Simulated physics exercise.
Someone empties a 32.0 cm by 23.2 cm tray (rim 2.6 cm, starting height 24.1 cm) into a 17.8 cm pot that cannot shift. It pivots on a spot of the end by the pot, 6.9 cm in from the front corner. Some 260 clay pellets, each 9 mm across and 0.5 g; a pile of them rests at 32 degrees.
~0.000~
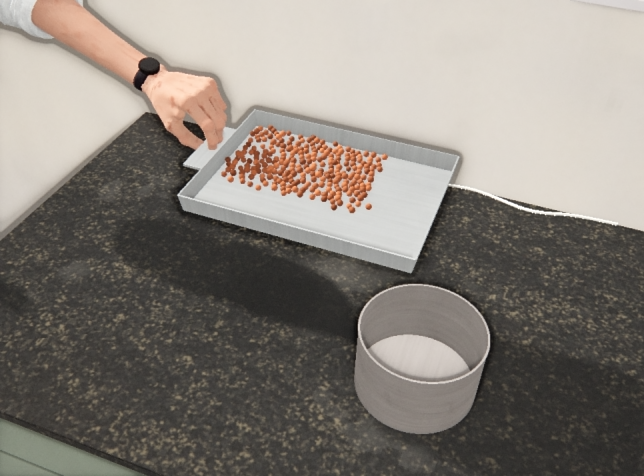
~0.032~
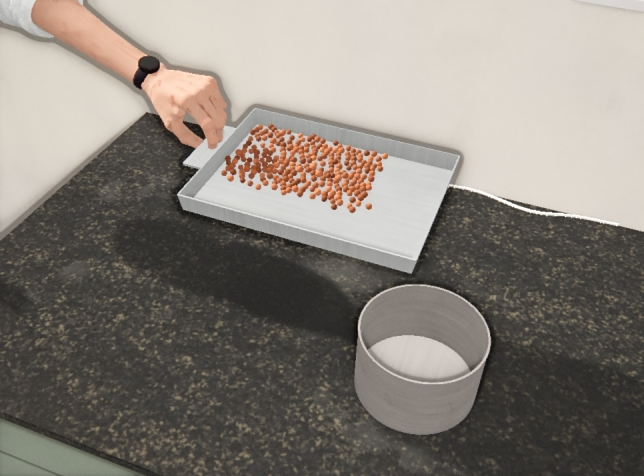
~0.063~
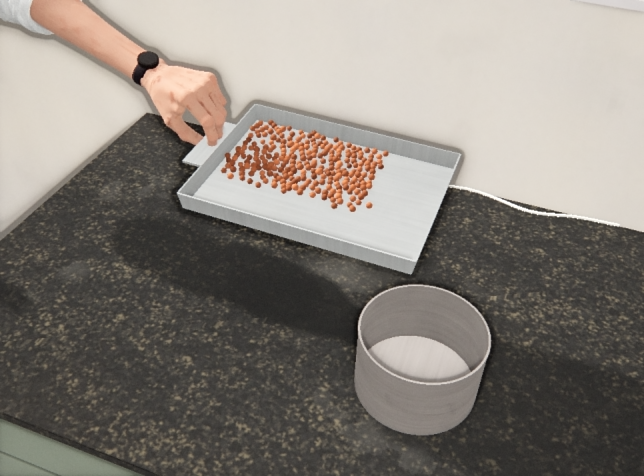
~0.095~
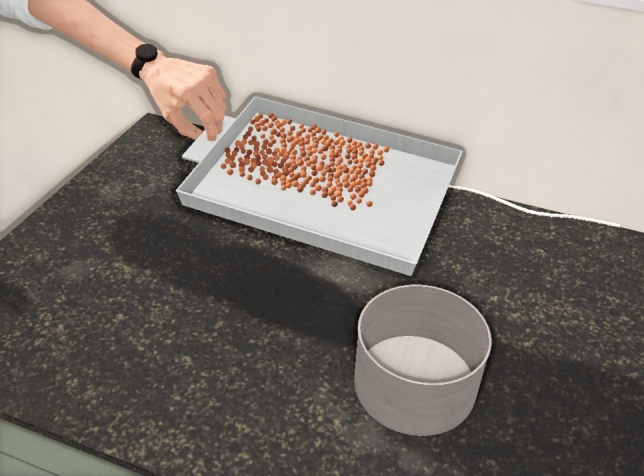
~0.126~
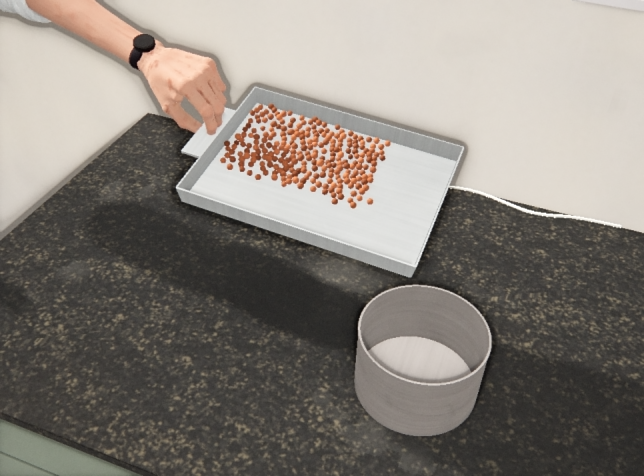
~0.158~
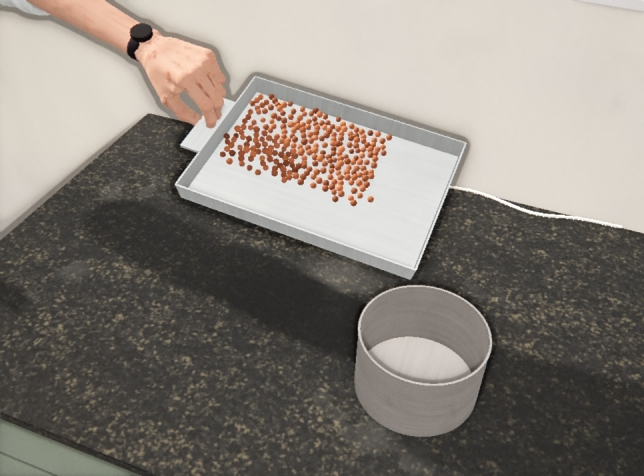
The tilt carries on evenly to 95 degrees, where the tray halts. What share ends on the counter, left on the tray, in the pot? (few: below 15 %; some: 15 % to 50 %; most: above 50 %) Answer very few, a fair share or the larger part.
Counter a fair share, tray very few, pot the larger part.
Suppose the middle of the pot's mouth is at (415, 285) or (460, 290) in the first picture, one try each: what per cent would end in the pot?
About 0 and 0 per cent.
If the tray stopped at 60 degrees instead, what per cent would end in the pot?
It would be near 20 per cent.
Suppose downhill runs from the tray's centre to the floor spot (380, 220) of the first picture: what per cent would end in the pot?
About 60 per cent.
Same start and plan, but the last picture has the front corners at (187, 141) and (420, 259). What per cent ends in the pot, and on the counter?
Pot 15, counter 85.
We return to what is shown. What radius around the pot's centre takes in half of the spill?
About 18 cm.
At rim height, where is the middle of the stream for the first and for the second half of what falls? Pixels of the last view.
First near (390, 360), later near (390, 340).
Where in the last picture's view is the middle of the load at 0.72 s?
Around (366, 280).
After 0.49 s, tilt 52 degrees; the tray holds 100 %, the pot 0 %.
Then, at 0.72 s, tilt 80 degrees; the tray holds 70 %, the pot 0 %.
After 1.06 s, tilt 95 degrees; the tray holds 15 %, the pot 55 %.
In the end, at 2.0 s, counter 25 %, tray 5 %, pot 70 %.
